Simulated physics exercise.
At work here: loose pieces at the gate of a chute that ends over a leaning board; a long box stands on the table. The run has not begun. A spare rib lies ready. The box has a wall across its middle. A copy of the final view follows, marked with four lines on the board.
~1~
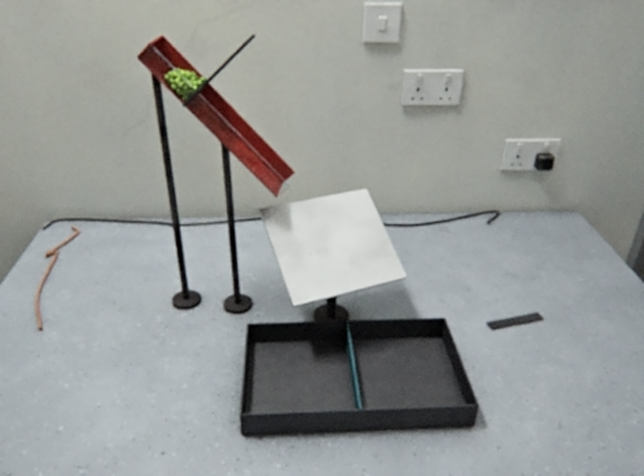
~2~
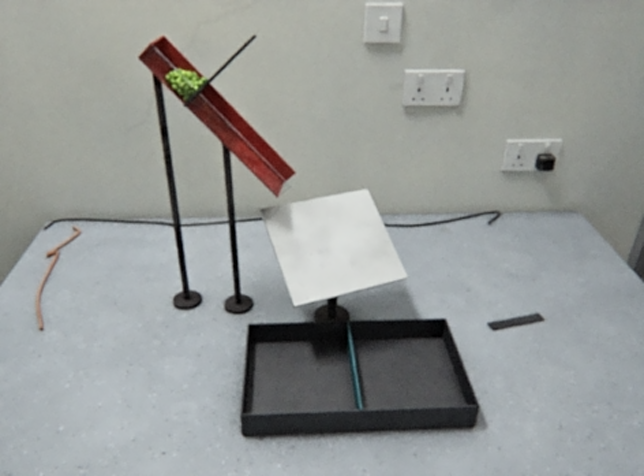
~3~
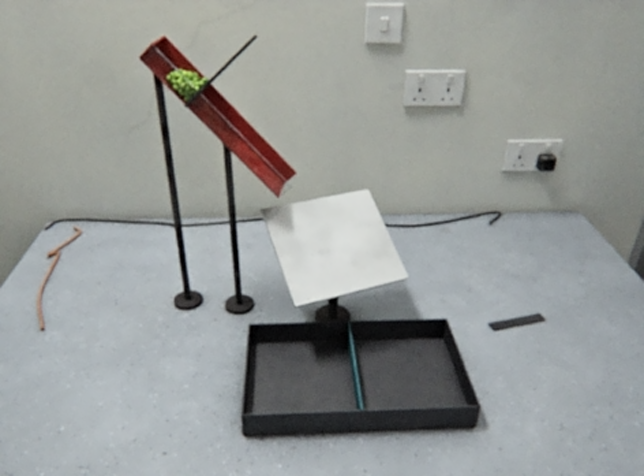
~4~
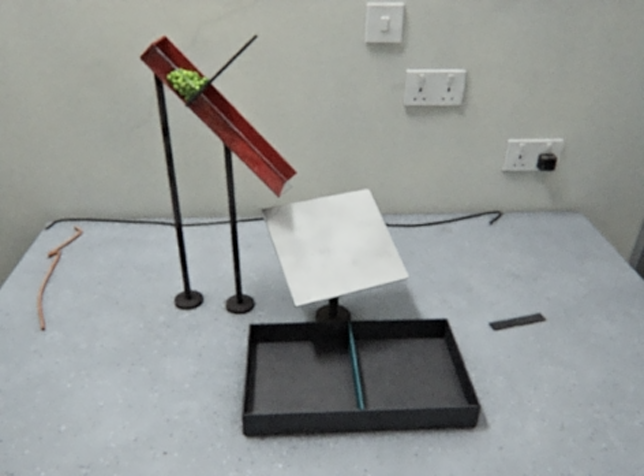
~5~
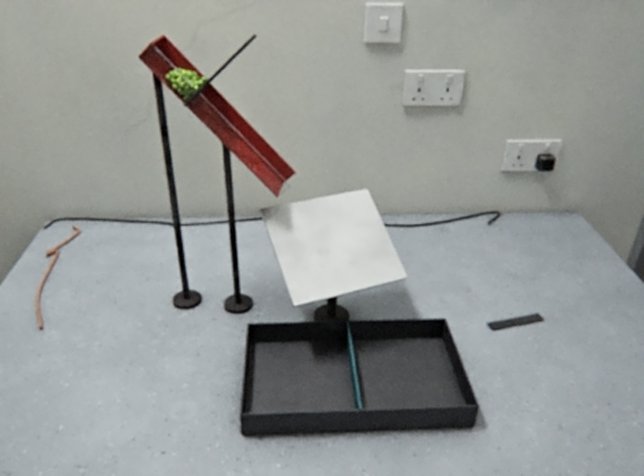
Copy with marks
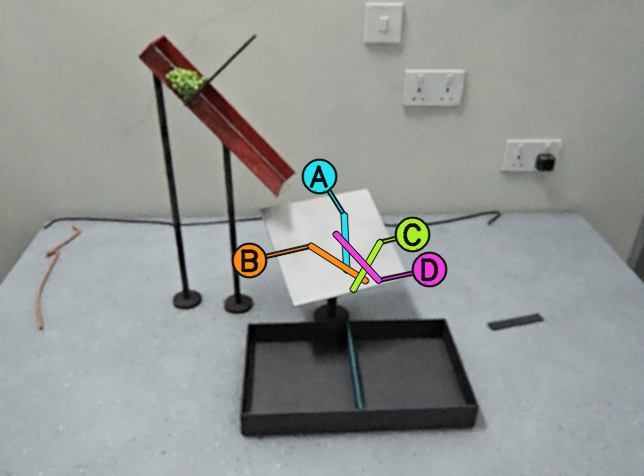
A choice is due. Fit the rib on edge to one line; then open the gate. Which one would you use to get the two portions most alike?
Choose A.
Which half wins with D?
More lands on the right.
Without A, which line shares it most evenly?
That would be C.
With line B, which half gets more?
Right.
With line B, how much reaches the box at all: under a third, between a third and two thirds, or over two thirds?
Line B gives over two thirds.
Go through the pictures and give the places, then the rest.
The first picture shows load behind the gate near (186, 85), dried peas; lip of the chute near (280, 190), sloping fairly steeply.
The second picture shows middle of the board near (334, 243), tilted fairly steeply; middle of its low edge near (353, 291); of its high edge near (316, 199).
The third picture shows front corners of the box near (242, 415) and (480, 406); front end of its middle wall near (362, 410).
The fourth picture shows middle of the load near (188, 85); lip near (282, 190).
The fifth picture shows middle of the load near (187, 85); lip near (280, 190).
On the marked copy, line A from (344, 215) to (346, 270); line B from (310, 246) to (365, 280); line C from (380, 242) to (353, 289); line D from (336, 234) to (378, 280).
For line A, of what is caught, close to half in the left half, close to half in the right.
For line B, of what is caught, none at all in the left half, the whole lot in the right.
For line C, of what is caught, the bulk in the left half, close to a quarter in the right.
For line D, of what is caught, only a few in the left half, all but a few in the right.
